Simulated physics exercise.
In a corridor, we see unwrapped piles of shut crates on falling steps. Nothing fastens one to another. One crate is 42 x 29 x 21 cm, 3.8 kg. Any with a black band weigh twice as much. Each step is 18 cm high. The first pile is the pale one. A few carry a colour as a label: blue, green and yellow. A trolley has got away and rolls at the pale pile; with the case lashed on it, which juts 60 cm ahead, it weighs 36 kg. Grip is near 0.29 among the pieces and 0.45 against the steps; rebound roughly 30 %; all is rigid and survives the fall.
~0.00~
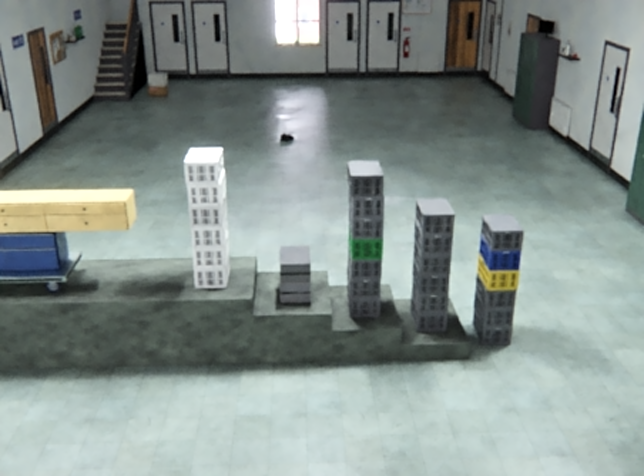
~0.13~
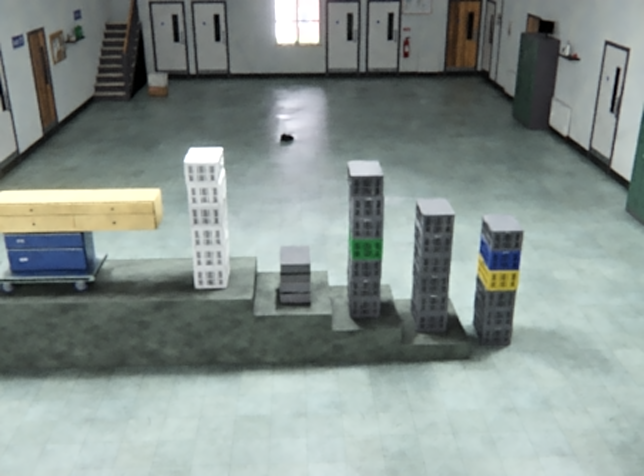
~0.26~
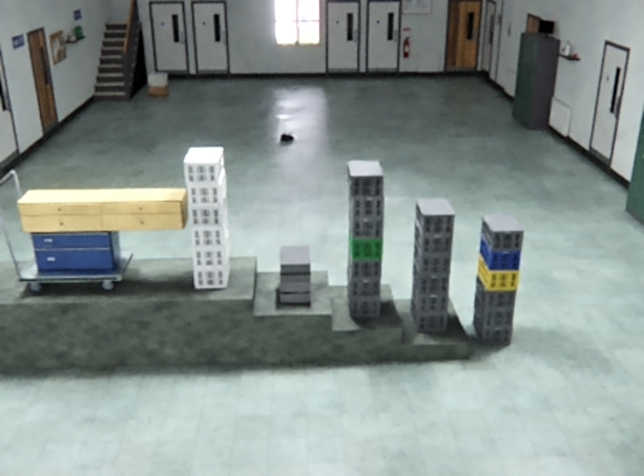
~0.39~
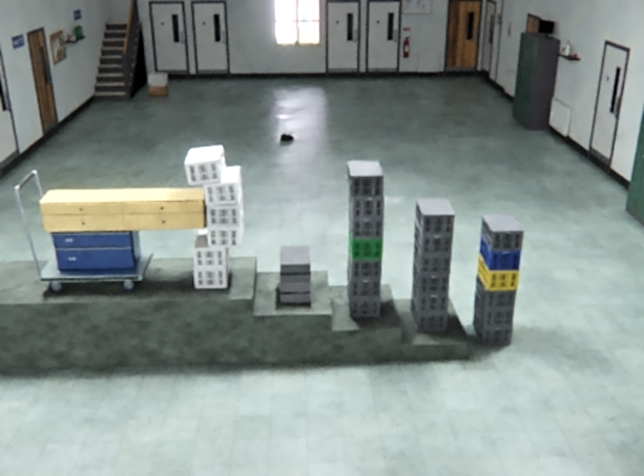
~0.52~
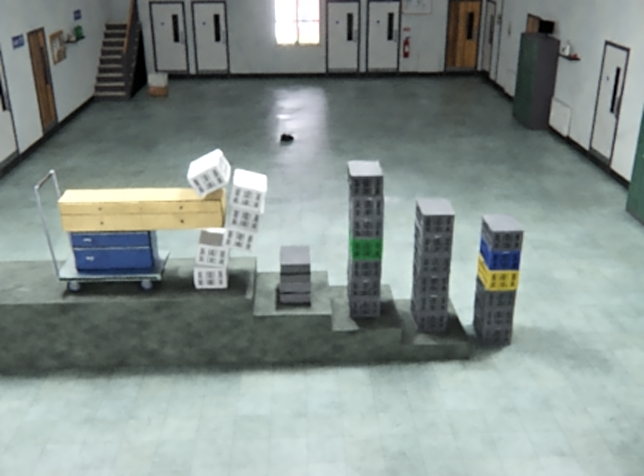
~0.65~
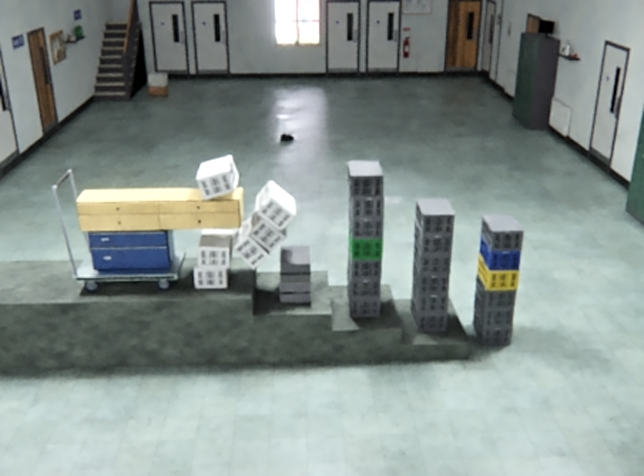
A loaded trolley rolls right and its long case knocks crates off the white pile.
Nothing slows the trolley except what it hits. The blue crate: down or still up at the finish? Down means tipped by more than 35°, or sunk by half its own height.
It stays up.
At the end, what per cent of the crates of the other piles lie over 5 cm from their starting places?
Shifted: 5 per cent.
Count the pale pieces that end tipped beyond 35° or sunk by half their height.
The count is 4.
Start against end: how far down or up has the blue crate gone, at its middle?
It ends some 0 cm lower.
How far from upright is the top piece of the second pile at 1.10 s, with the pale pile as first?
About 0°.
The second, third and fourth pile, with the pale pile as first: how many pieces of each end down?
Pieces: Second 0, third 0, fourth 0.
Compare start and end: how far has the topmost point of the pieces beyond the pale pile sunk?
Some 0 cm lower.
After 0.80 s, 4 of the pale pile down; none of the 21 other crates down; blue crate unmoved.
After 1.10 s, 4 of the pale pile down; none of the 21 other crates down, 5 disturbed; blue crate unmoved; green crate 59 mm from its place.
In the end (1.9 s), 4 of the pale pile down; none of the 21 other crates down, 5 disturbed; blue crate unmoved; green crate 58 mm from its place; yellow crate unmoved. From the last view, middles, blue crate near (500, 252), green crate near (371, 240).
